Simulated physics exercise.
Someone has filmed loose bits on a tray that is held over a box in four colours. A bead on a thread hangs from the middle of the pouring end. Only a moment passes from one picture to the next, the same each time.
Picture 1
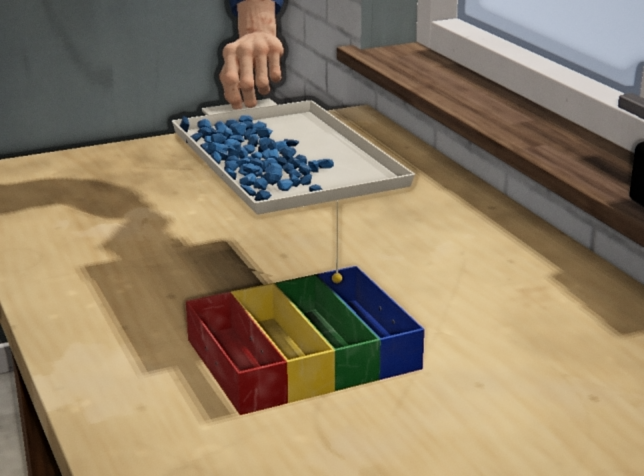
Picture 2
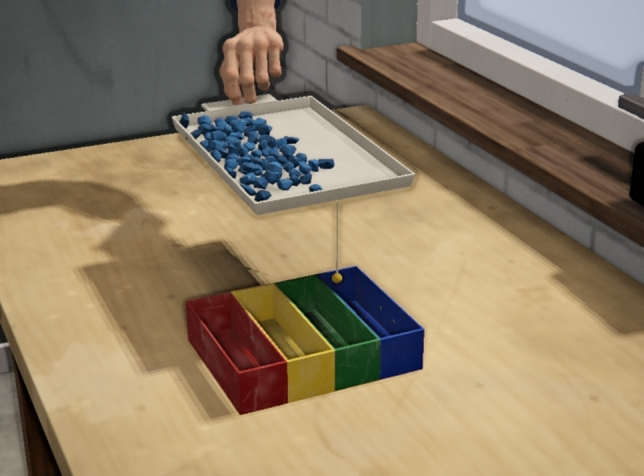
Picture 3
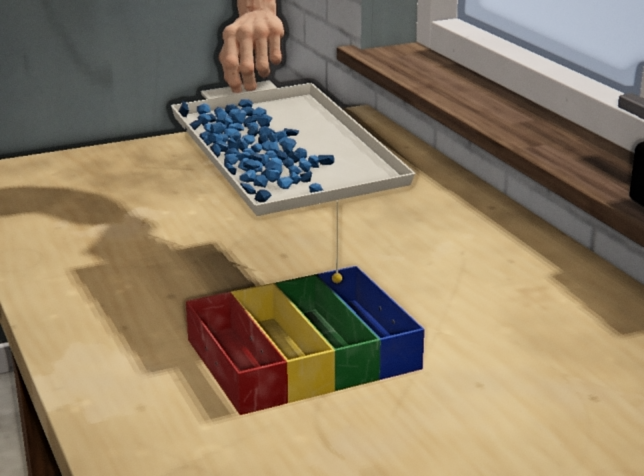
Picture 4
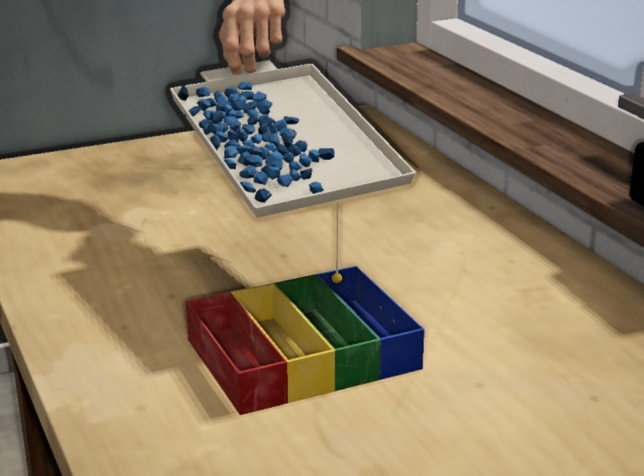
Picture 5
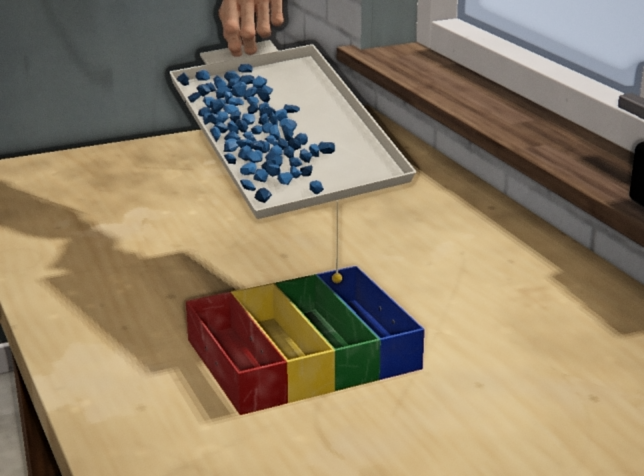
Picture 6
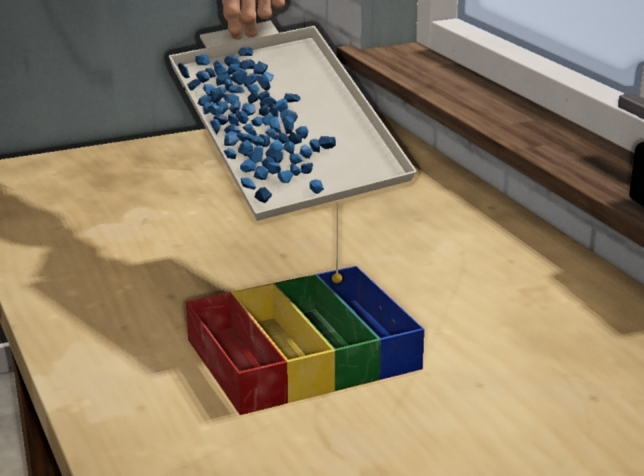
On a wooden table by a window, a hand holds a tray of small blue stones above a box with red, yellow, green and blue compartments, then raises the tray's back end steadily while the stones keep their places on it.
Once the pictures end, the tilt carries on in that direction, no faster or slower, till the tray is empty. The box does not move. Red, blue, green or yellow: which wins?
The yellow one ends fullest.
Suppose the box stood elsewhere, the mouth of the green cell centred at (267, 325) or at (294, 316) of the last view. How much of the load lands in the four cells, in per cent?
In turn 80 and 90 in a hundred.
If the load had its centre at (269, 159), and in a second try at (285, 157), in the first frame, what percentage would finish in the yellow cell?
In turn 40 and 30 in a hundred.
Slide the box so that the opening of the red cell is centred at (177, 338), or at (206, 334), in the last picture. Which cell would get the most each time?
One: The cell in green. Two: The cell in green.
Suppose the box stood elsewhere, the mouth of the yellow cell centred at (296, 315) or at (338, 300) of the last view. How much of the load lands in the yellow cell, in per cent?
The first gives 50 %, the second 10 %.
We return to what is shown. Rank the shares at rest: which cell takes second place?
Next in line is that green cell.
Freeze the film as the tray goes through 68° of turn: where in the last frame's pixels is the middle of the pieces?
Around (284, 183).
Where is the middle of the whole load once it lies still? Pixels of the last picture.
Around (300, 359).
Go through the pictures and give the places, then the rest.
The first picture shows corners of the pouring end (257, 201) and (411, 174), level; middle of the load (256, 156), aquarium stones; bead on its thread (337, 278); red cell (263, 384); yellow cell (311, 372); green cell (357, 361); blue cell (402, 350).
The second picture shows corners of the pouring end (257, 202) and (411, 173), level; middle of the load (256, 154).
The third picture shows corners of the pouring end (257, 203) and (411, 173), tipped barely, lowest at the left corner; middle of the load (256, 148).
The fourth picture shows corners of the pouring end (257, 205) and (412, 172), tipped a little, lowest at the left corner; middle of the load (256, 139).
The fifth picture shows corners of the pouring end (258, 208) and (412, 171), tipped clearly, lowest at the left corner; middle of the load (256, 130).
The sixth picture shows corners of the pouring end (258, 210) and (413, 170), tipped clearly, lowest at the left corner; middle of the load (257, 121); red cell (263, 384); yellow cell (311, 372); green cell (357, 361); blue cell (402, 350).
Just after the last frame, tray tipped steeply; the larger part on the tray; just a few in the yellow cell; about a tenth falling or outside the box.
A moment on, tray tipped past a quarter turn; about a tenth on the tray; roughly a third in the yellow cell; roughly a quarter in the green cell; about a tenth in the red cell; just a few in the blue cell; about a tenth falling or outside the box.
Further on, tray tipped past a quarter turn; roughly half in the yellow cell; roughly a third in the green cell; about a tenth in the red cell; about a tenth in the blue cell; just a few falling or outside the box.
When it is over, tray tipped past a quarter turn; roughly half in the yellow cell; roughly a third in the green cell; about a tenth in the red cell; about a tenth in the blue cell; just a few outside the box.
